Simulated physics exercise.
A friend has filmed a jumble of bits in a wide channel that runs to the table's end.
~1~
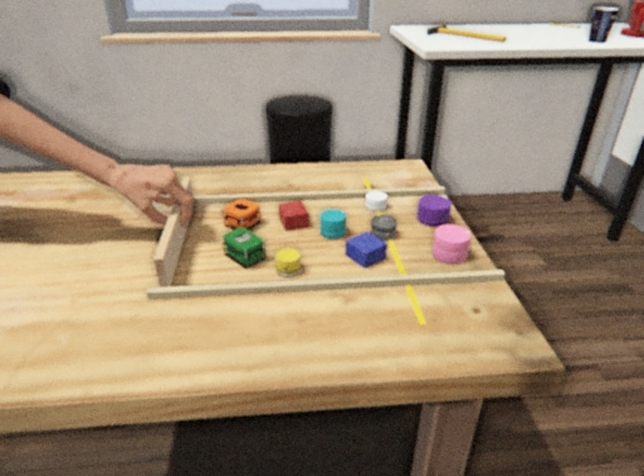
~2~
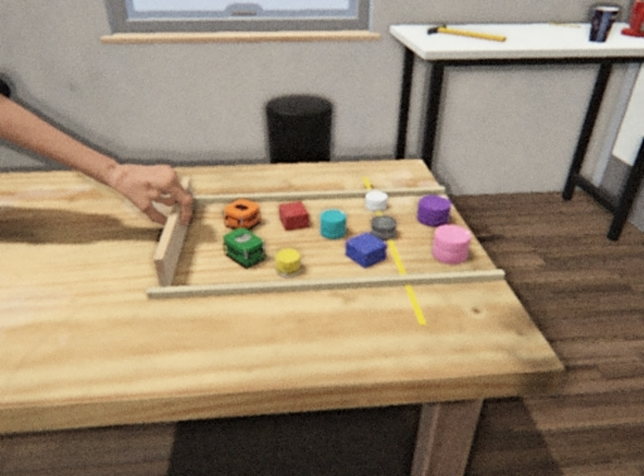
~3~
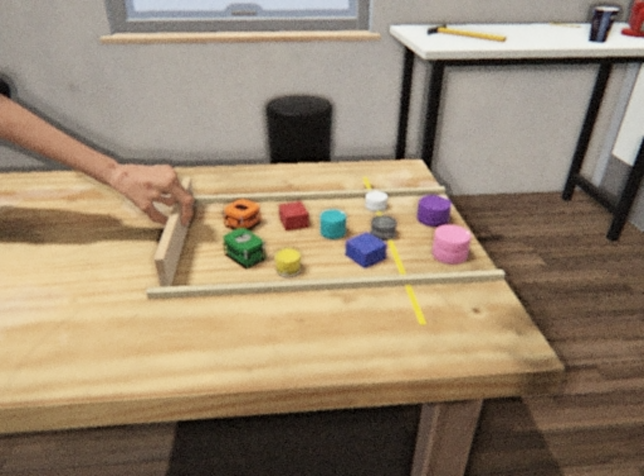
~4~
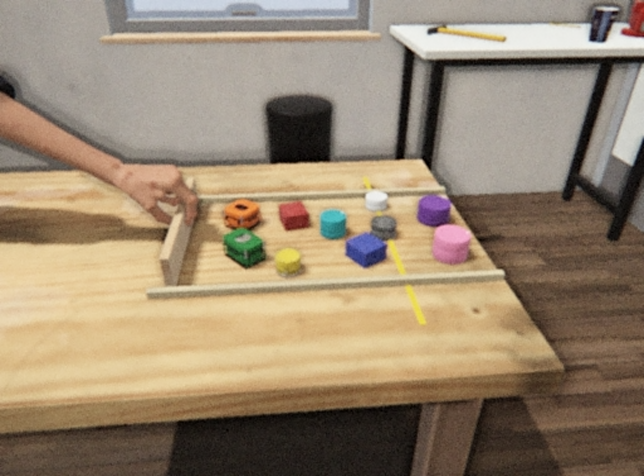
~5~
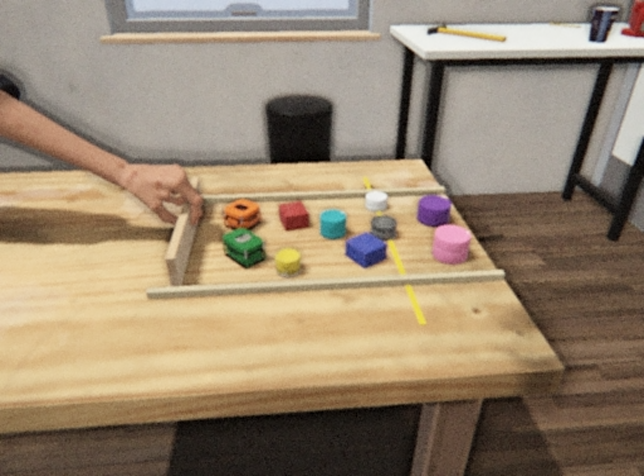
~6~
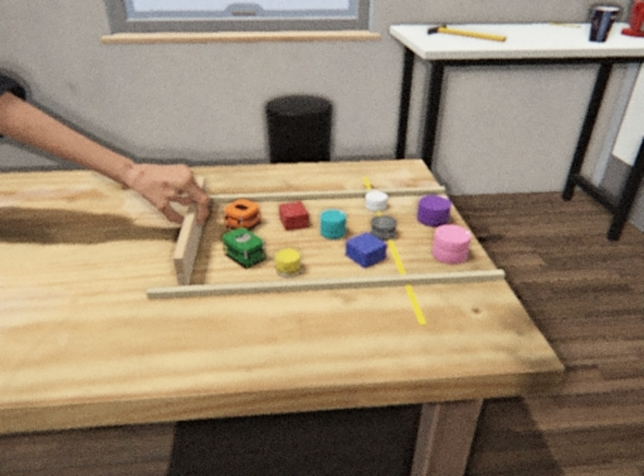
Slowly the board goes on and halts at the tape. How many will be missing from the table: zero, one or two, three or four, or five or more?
In the end the number that fall off is zero.
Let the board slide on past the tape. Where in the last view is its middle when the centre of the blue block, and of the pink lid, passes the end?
Its middle is around (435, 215) and around (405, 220).
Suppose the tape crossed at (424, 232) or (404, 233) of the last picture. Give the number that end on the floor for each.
Down on the floor: 2 and 0.
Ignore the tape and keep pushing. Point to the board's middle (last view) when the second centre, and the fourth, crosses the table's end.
First at (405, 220), next at (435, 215).
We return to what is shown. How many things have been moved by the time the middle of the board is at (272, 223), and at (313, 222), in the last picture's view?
First 4, then 4.
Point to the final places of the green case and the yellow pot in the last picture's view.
The green case stops around (408, 243); the yellow pot around (415, 263).
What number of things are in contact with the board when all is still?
5 of them.
Early on, none off yet; purple lid at rest near (434, 211); pink lid at rest near (451, 244); white lid at rest near (376, 201).
Finally, the number that fall off is zero.
